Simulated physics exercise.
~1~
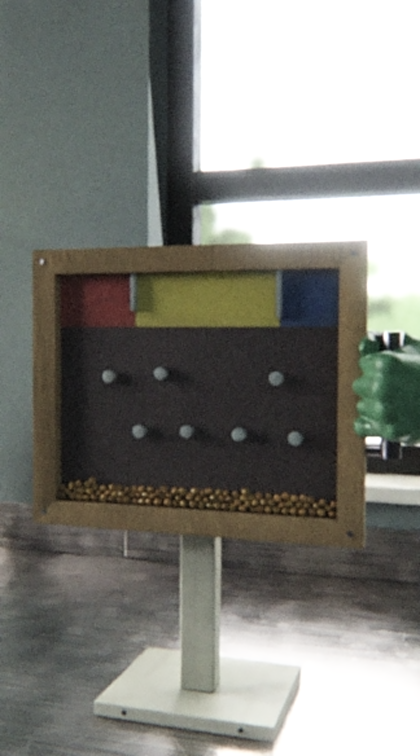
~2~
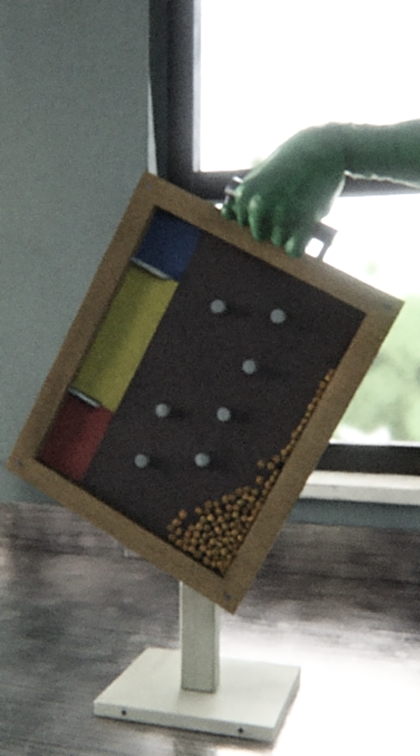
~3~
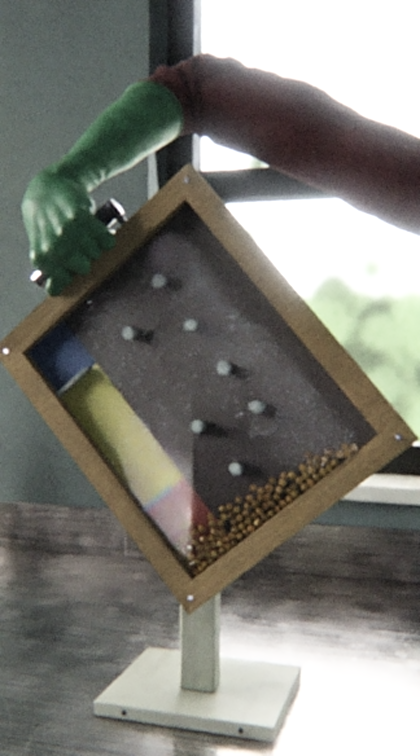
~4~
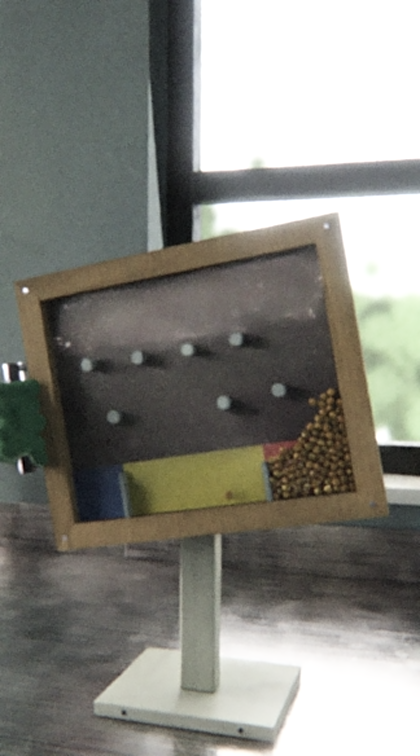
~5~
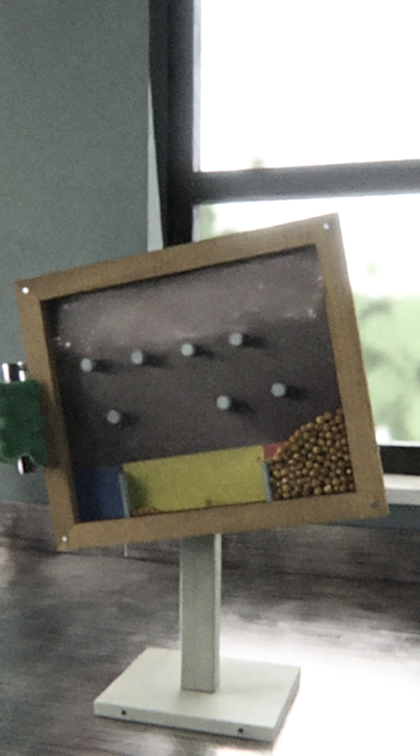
The clip opens on a wooden-framed case with a clear front, mounted on a pale stand by a window, with small beads lying along its bottom edge below red, yellow and blue pockets. A green-gloved hand at the right turns the case anticlockwise, and the beads slide into the lower right corner. The hand carries on over the top to the left, tipping the case further as the beads spread along its lower right side. With the case nearly upside down and tilted, the pockets are at the bottom. Most beads finish heaped in and above red at the right, a few reach yellow, and blue stays empty.
